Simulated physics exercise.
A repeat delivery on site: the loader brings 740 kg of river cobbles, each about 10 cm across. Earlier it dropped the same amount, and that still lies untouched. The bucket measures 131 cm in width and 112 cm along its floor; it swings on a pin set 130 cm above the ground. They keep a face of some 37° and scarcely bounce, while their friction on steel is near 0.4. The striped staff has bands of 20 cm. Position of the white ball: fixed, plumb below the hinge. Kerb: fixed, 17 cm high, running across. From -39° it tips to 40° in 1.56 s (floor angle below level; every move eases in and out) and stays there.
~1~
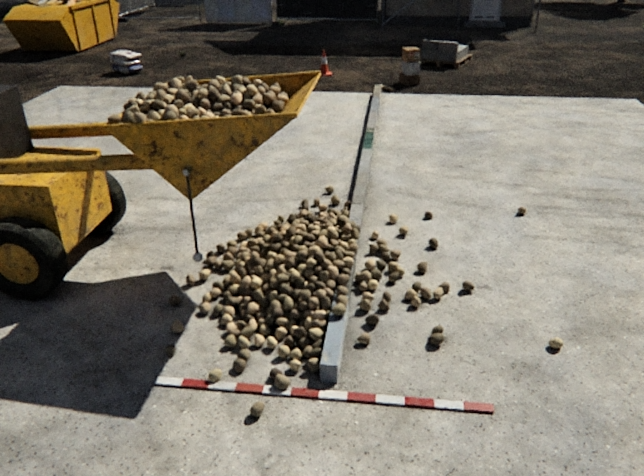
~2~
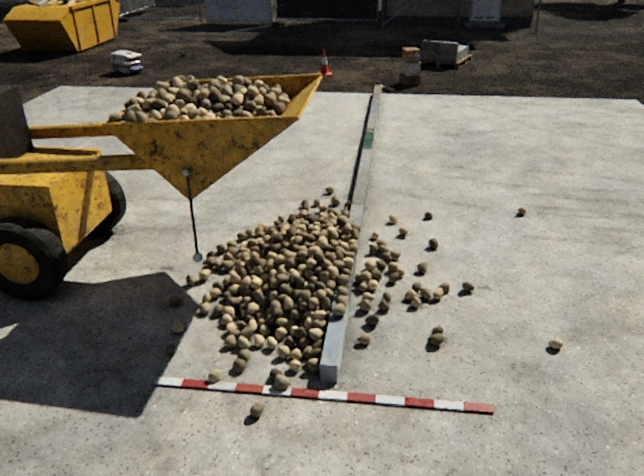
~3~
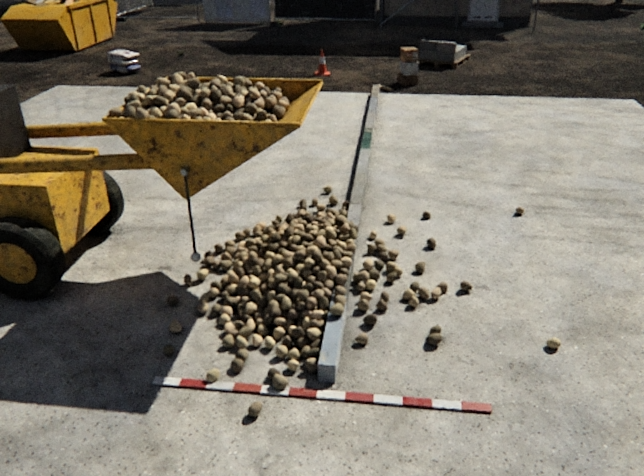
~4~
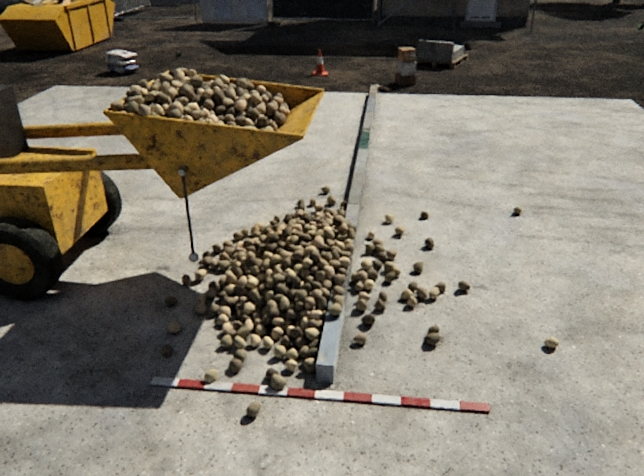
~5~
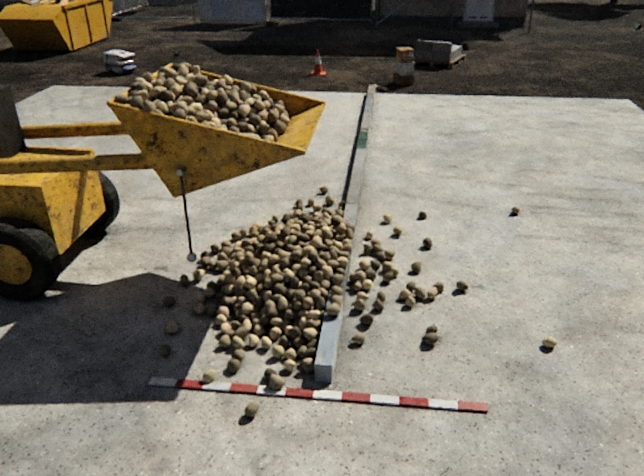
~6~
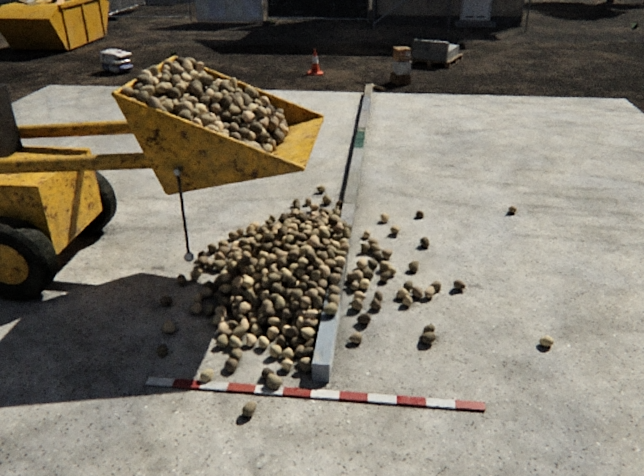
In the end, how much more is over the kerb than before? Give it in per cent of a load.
By the end about 50 per cent more lies there.
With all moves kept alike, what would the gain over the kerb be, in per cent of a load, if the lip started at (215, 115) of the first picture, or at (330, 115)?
I'd expect near 0 per cent first and near 80 per cent next.
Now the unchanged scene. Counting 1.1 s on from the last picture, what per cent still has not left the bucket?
Estimate: 40 % remaining inside, roughly.
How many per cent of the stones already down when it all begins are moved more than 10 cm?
The answer is about 15 per cent.
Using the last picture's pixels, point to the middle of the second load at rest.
They settle centred around (335, 259).
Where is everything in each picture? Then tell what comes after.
In the first frame, the bucket is at -39°, its lip at (297, 115); the top of the load is at (218, 87). The earlier load is highest near (317, 248), 35 cm above ground level, 94 % on this side of the kerb, 7 % over the kerb.
In the second frame, the bucket is at -38°, its lip at (298, 118); the top of the load is at (216, 87).
The third frame shows lip at (300, 125), floor tilted -34°, highest stones at (198, 85).
In the fourth frame, the bucket is at -28°, its lip at (303, 137); the top of the load is at (177, 81).
In the fifth frame, the bucket is at -21°, its lip at (305, 152); the top of the load is at (176, 74).
In the sixth frame, the bucket is at -13°, its lip at (304, 169); the top of the load is at (177, 67).
Then, 0.6 s after the last picture the floor is at 28°; in per cent of one load, 98 in the bucket, 95 on this side of the kerb, 7 over the kerb; the foremost stones are at (456, 269).
Then, 1.1 s after the last picture the floor is at 40°; in per cent of one load, 40 in the bucket, 143 on this side of the kerb, 17 over the kerb; the foremost stones are at (456, 269).
Then, 1.4 s after the last picture the floor is at 40°; in per cent of one load, 10 in the bucket, 149 on this side of the kerb, 41 over the kerb; the foremost stones are at (471, 269).
Then, 4.2 s after the last picture the floor is at 40°; in per cent of one load, 0 in the bucket, 144 on this side of the kerb, 56 over the kerb; the foremost stones are at (543, 267). Net gain over the kerb, 50.
